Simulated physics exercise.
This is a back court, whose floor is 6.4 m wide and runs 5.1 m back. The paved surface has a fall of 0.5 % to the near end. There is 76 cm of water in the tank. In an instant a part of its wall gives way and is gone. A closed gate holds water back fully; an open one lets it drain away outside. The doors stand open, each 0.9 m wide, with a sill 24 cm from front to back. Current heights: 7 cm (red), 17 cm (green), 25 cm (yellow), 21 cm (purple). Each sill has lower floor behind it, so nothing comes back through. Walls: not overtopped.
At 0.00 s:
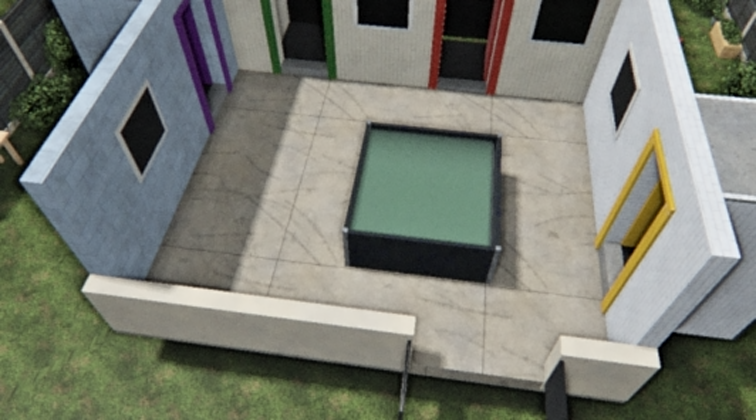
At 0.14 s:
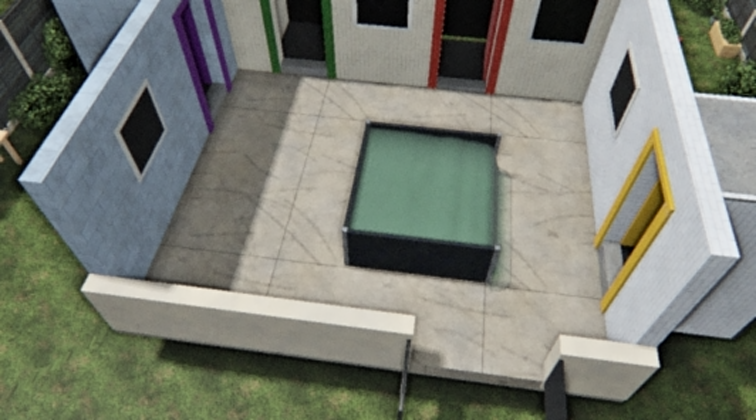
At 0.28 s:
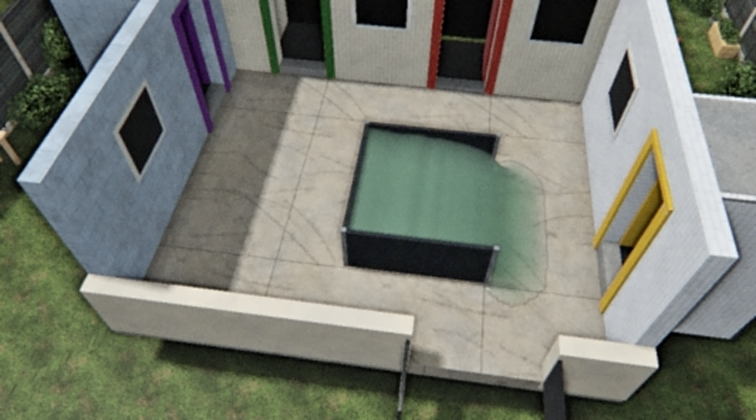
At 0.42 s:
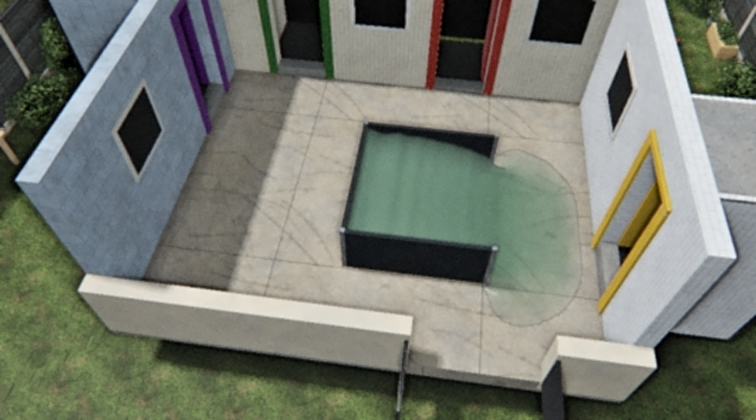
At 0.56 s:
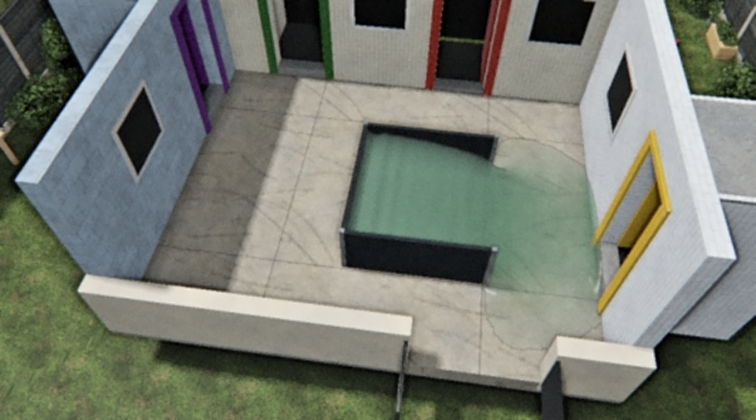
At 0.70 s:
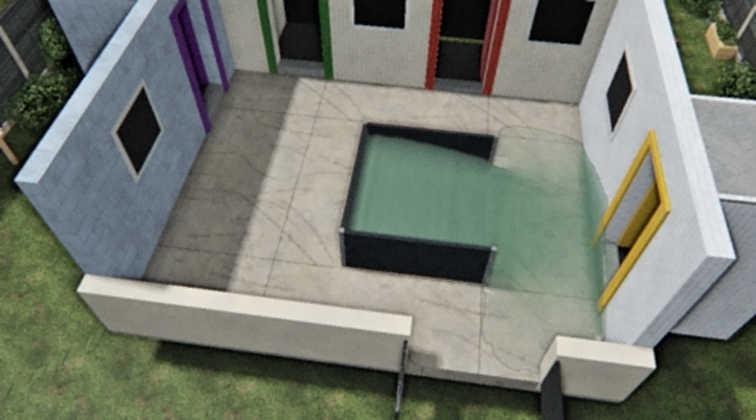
At the start, still green water fills a dark-walled tank in the middle of a walled, paved court. The tank's right side disappears, and water pours out through the gap, fanning across the paving to the right. It spreads to the right wall and the yellow door while the level in the tank drops.
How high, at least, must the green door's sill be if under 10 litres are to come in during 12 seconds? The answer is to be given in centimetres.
I would say about 7.5 cm.
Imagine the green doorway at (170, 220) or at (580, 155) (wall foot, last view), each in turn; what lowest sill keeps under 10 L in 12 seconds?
First place around 12.5 cm, second around 24 cm.
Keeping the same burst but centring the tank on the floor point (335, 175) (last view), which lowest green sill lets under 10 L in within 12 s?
At least roughly 8.0 cm high.
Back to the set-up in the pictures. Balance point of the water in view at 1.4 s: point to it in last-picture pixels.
Look at about (489, 222) in the last view.
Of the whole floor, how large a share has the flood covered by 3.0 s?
Wet: Close to 55 %.
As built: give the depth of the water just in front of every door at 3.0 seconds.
Red door 12 cm, green door 1 cm, yellow door 26 cm, purple door 0 cm.
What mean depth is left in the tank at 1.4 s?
Averaged depth comes out at about 36 cm.
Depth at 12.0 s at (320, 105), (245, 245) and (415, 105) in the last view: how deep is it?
Going through the spots in order gives 7, 8 and 6 centimetres.
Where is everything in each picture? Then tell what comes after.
The first frame shows still water, 76 cm deep, in the tank at (427, 184); the green door at (300, 30) is dry.
In the second frame, the front is at (505, 278), 0.3 m from the gap at (490, 211); 0.5 m2 of floor is wet, 76 cm left at the back.
In the third frame, the gap is at (488, 214), the front 0.8 m out at (542, 251); the back of the tank holds 76 cm.
In the fourth frame, the front is at (575, 277), 1.3 m from the gap at (487, 215); 3.3 m2 of floor is wet, 73 cm left at the back.
In the fifth frame, the gap is at (486, 216), the front 1.6 m out at (599, 314); the back of the tank holds 65 cm.
In the sixth frame, the gap is at (486, 217), the front 1.8 m out at a hidden place; the back of the tank holds 65 cm; the green door at (296, 30), 4.6 m from the gap, is still 3.9 m from the nearest water.
After 1.4 s water covers 25 % of the floor, deepest (53 cm) near (587, 234); it has not reached the green door.
After 3.0 s water covers 55 % of the floor, deepest (35 cm) near (600, 372); it has not reached the green door.
After 12.0 s water covers 100 % of the floor, deepest (14 cm) near (600, 372); 7 cm at the green door, 0 litres in over its 17 cm sill.
At the green door as built, the water arrived by 3.1 s and peaked near 11 cm at 9.6 s.
Run again over the same 12 s with other heights there, 21 litres in over 6.5 cm, 6 litres over 8.5 cm. The limit of 10 litres is kept from about 7.5 cm up.
